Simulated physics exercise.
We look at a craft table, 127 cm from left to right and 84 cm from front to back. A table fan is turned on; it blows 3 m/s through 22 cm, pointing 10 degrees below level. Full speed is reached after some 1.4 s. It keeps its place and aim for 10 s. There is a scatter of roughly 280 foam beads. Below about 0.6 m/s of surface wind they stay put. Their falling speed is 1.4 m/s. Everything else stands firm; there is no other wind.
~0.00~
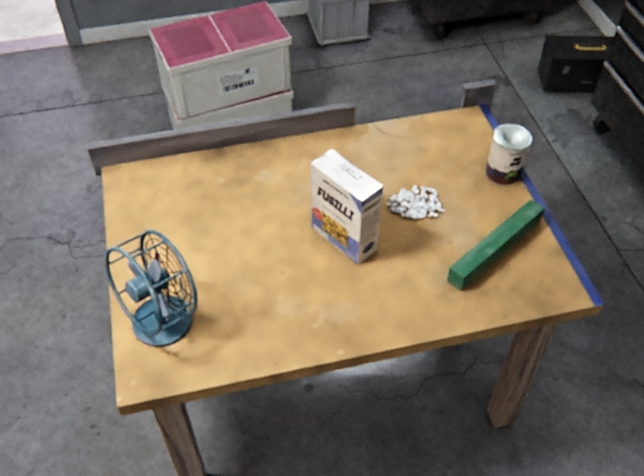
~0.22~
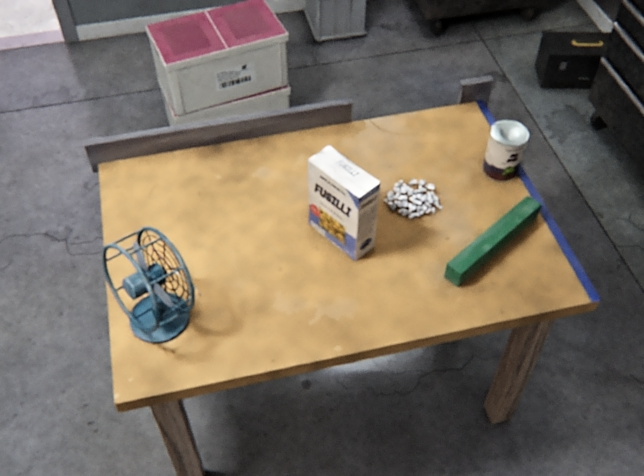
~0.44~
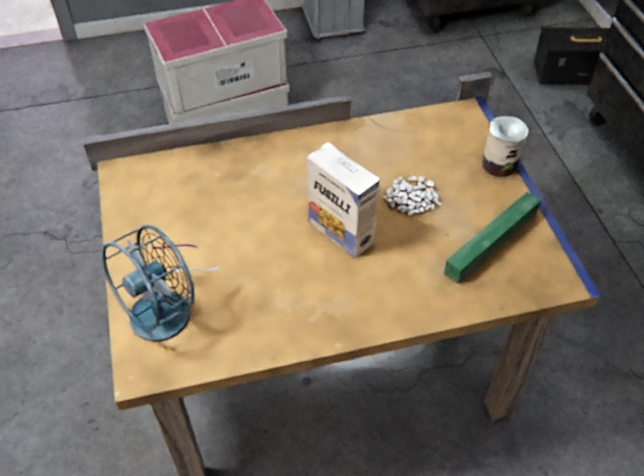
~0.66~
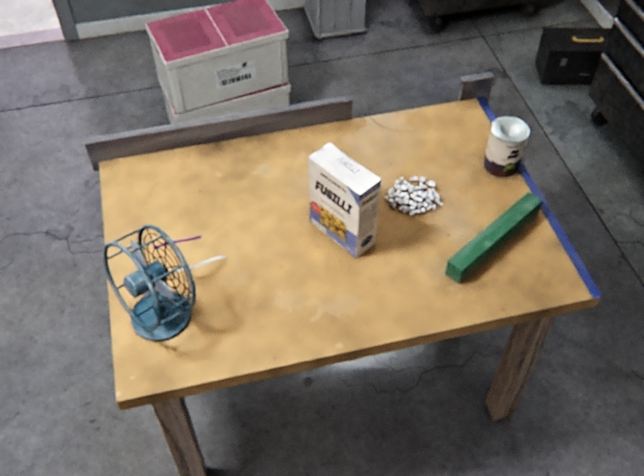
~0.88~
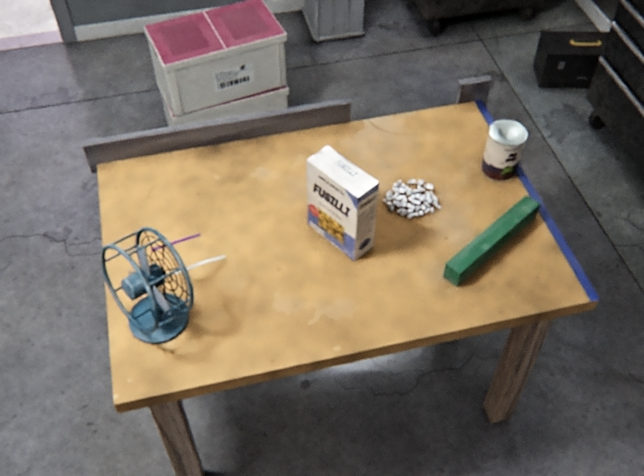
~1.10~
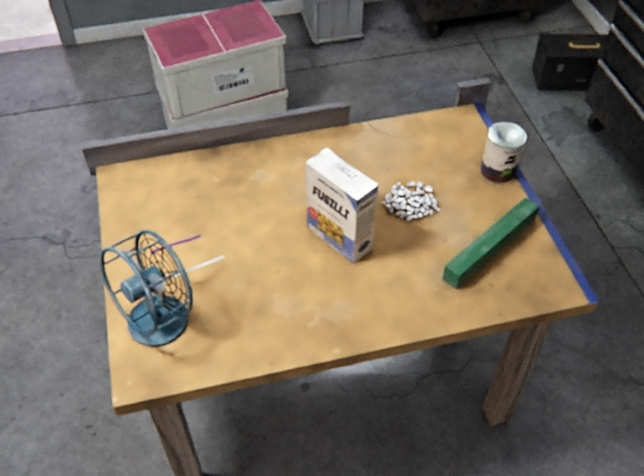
The clip shows a blue table fan on a craft table with a pasta carton, foam beads, a cup and a green plank; thin streamers lift from the fan and stretch out rightward while the beads stay still.
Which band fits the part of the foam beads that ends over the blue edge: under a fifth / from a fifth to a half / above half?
The share over the blue edge is under a fifth.
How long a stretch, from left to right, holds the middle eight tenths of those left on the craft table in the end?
About 10 cm.
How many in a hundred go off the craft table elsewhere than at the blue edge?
Near 0 %.
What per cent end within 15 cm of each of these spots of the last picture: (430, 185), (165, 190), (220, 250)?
In turn about 90 %, 0 %, 0 %.
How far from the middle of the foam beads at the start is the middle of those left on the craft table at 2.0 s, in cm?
About 0 cm.
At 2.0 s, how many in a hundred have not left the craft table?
About 100 %.
After 2.0 s, 11 % are on the move or not yet settled, 0 % are over the blue edge; the middle of those still in play is near (410, 203).
After 3.2 s, 11 % are on the move or not yet settled, 0 % are over the blue edge; the middle of those still in play is near (410, 203).
After 5.5 s, 9 % are on the move or not yet settled, 0 % are over the blue edge; the middle of those still in play is near (410, 203).
After 10.0 s, at the end, 0 % are over the blue edge; the middle of those still in play is near (410, 203).
